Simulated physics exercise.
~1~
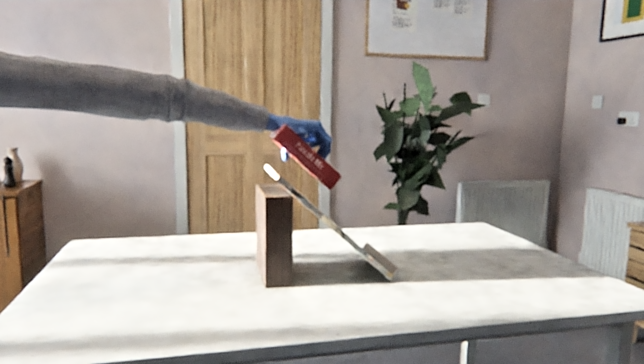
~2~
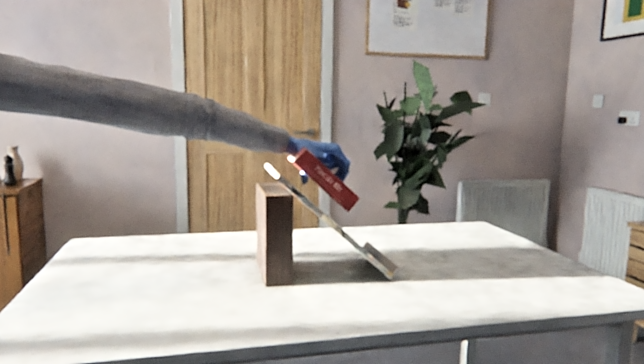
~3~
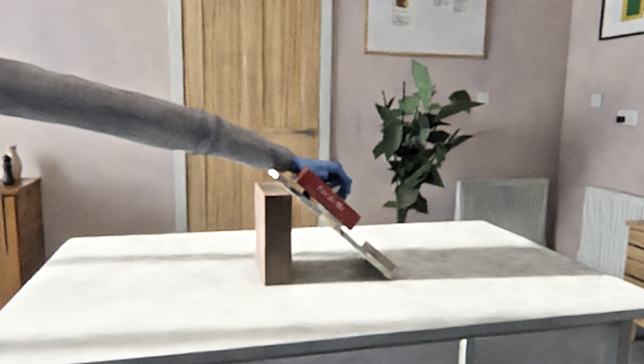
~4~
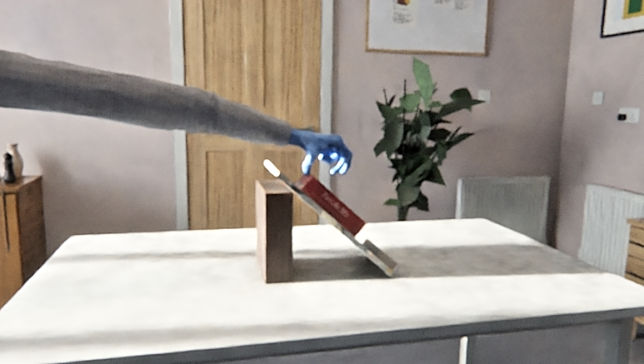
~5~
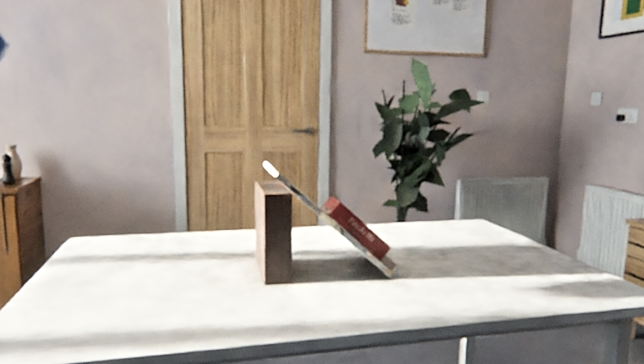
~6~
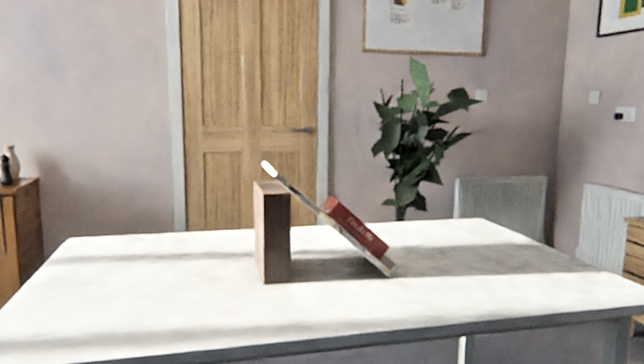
In a room with a wooden door and a leafy plant, a gloved hand lowers a red packet onto a sloping board propped against a block on a white table, then lets go and withdraws. The packet slides down the board to the right and rests near its lower end.
